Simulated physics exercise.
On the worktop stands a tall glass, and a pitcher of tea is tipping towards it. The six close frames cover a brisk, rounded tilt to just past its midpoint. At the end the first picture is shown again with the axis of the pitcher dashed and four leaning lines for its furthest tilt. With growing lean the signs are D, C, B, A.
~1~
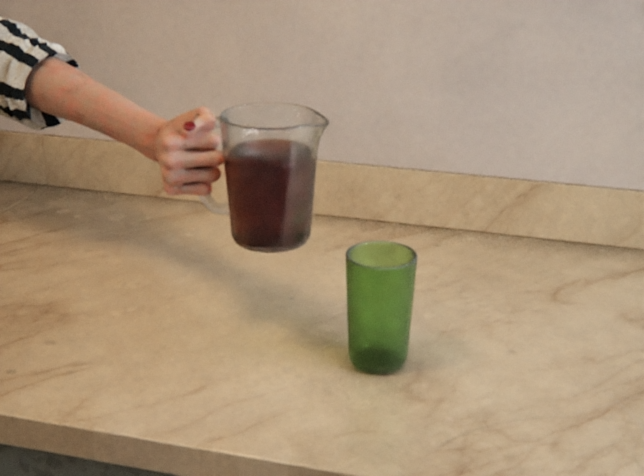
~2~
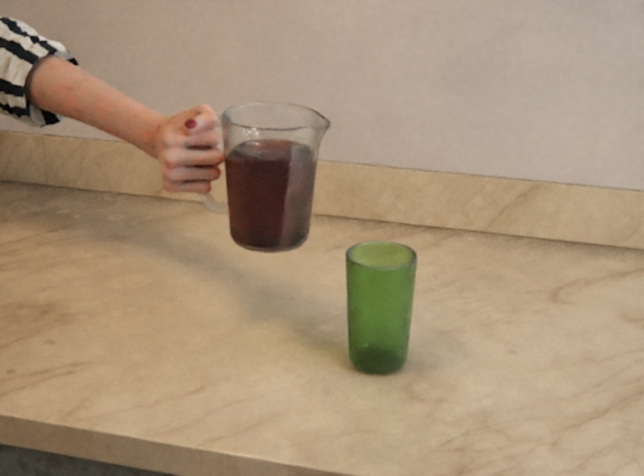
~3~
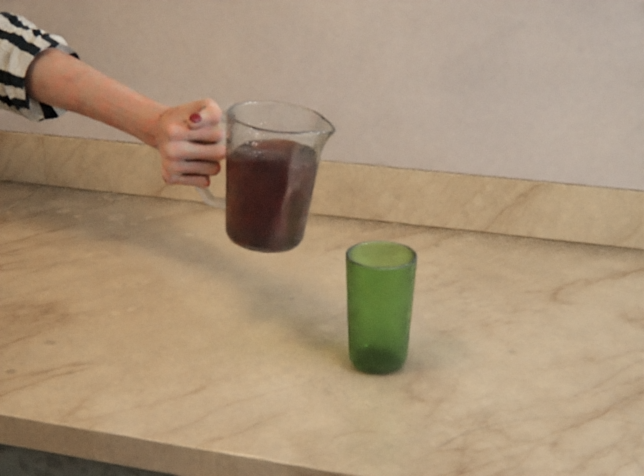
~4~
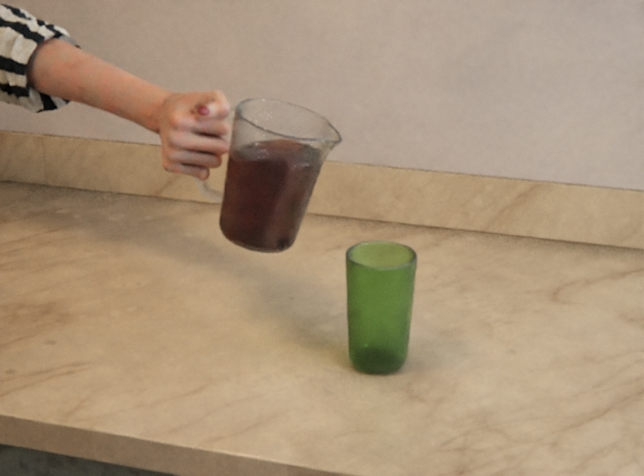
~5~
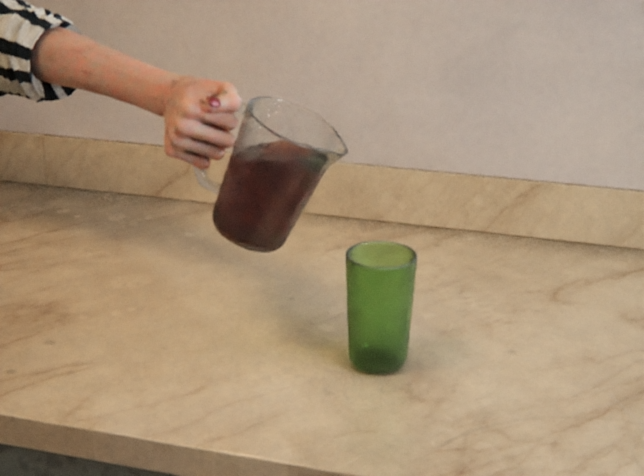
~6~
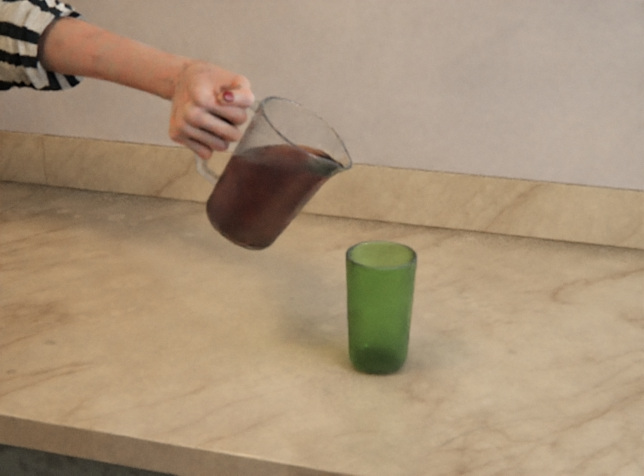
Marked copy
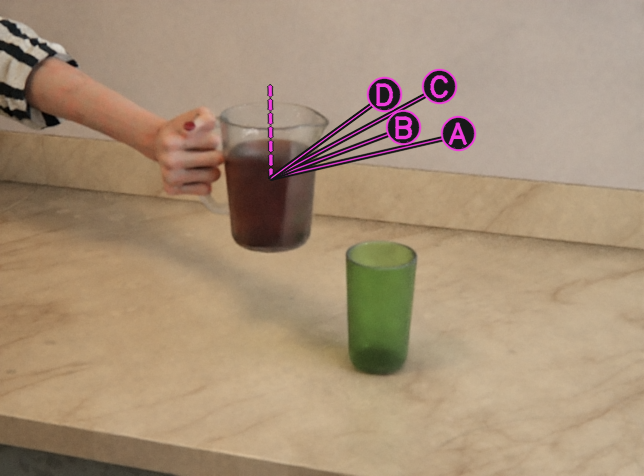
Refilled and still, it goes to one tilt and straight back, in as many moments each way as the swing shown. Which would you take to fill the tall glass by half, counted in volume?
Use line B.
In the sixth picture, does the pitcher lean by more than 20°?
Yes.
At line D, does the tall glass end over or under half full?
Under half.
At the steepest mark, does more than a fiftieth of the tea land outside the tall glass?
No, it does not.
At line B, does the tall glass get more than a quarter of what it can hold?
Yes.
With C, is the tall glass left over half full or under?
Under half.
In magenta, A at (442, 138); B at (387, 134); C at (424, 95); D at (371, 105).
If A is chosen, the tall glass ends with about 73 % of what it can hold.
If B is chosen, the tall glass ends with about 51 % of what it can hold.
If C is chosen, the tall glass ends with about 33 % of what it can hold.
If D is chosen, the tall glass ends with about 19 % of what it can hold.
